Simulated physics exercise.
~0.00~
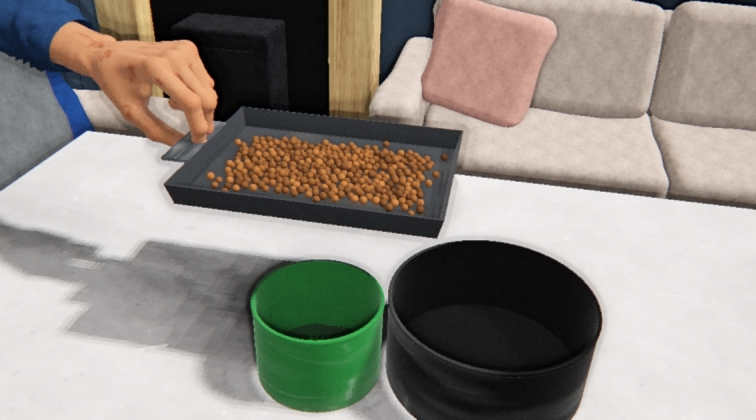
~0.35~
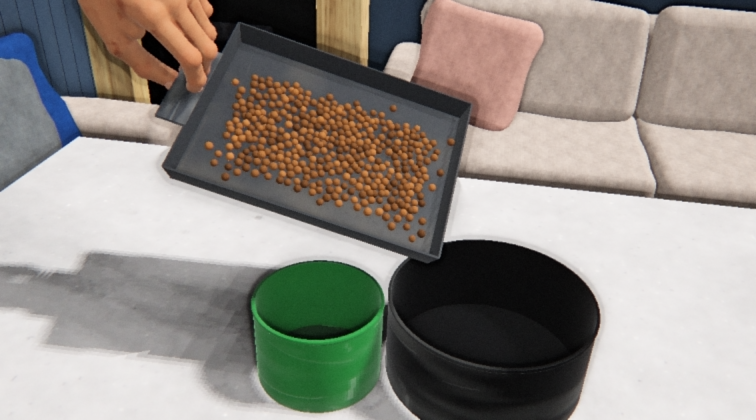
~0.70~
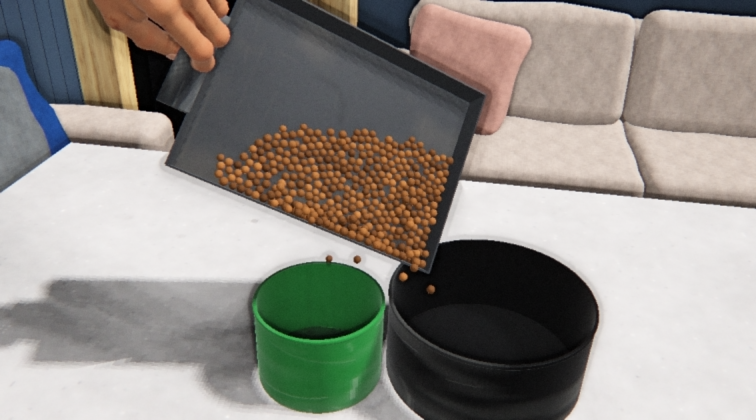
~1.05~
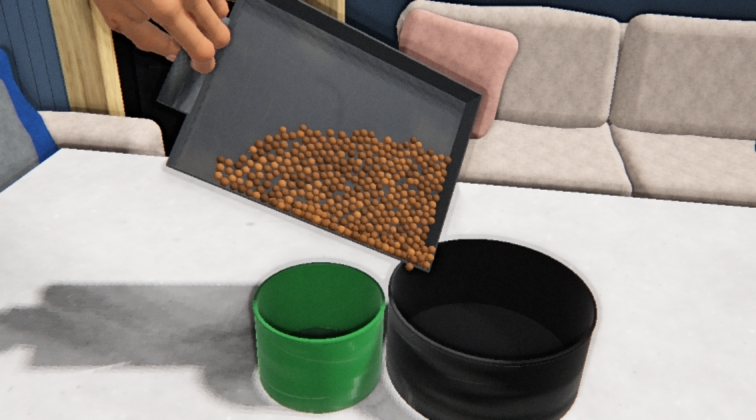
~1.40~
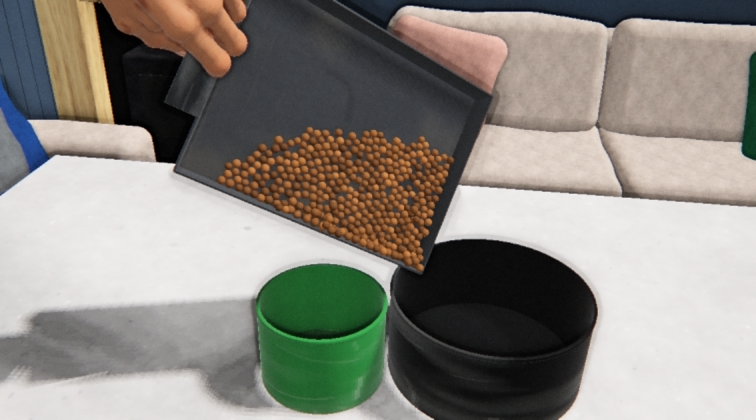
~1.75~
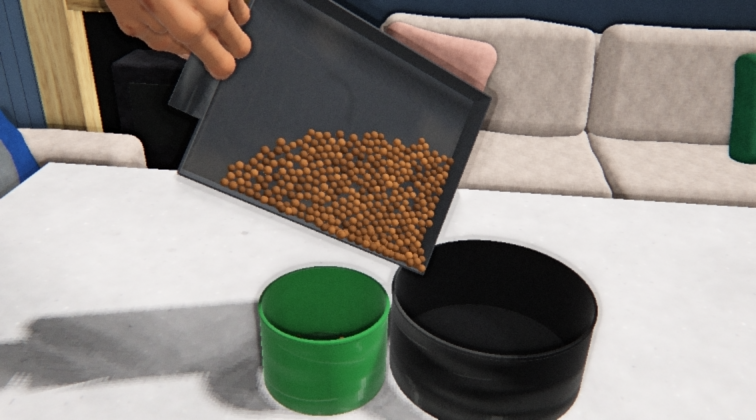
To begin with, a hand holds a dark tray of small brown balls above a white table, where a green pot and a larger black pot stand side by side. The hand lifts the tray and tips it down to the right, and the balls slide toward the lower edge. A few balls drop off near the rims of the pots. The tray then pauses, its balls heaped along the low side, before tilting a little further. It ends held steeply over the pots, with nearly all the balls still in it.
